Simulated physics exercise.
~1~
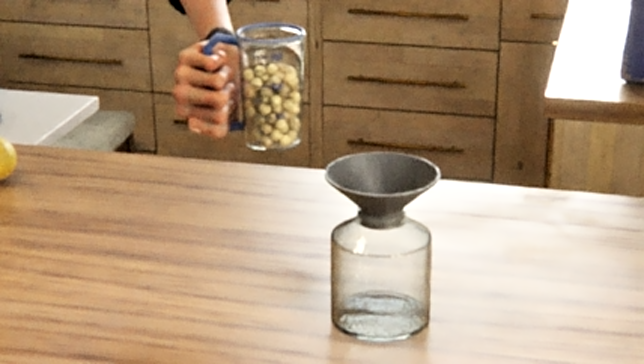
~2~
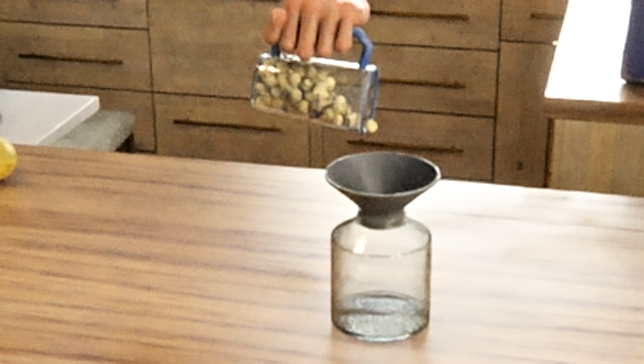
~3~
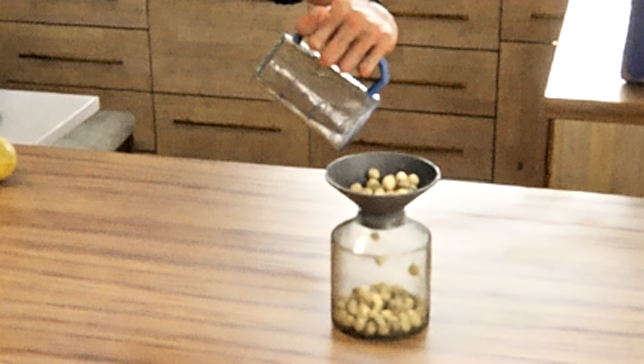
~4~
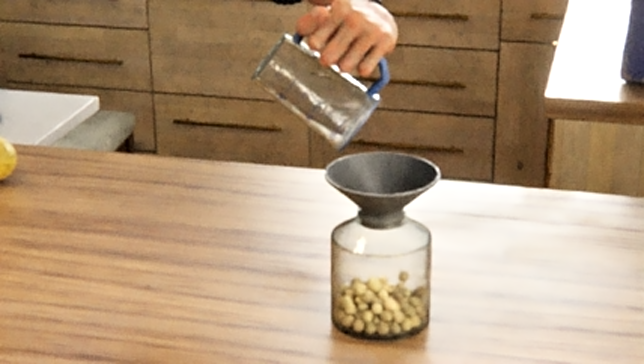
On a wooden counter in a kitchen, a hand moves a clear cup of round, pale nuts to the right and tips it over a dark funnel set in a glass jar; the nuts drop through until the cup and funnel are empty and all rest in the jar.
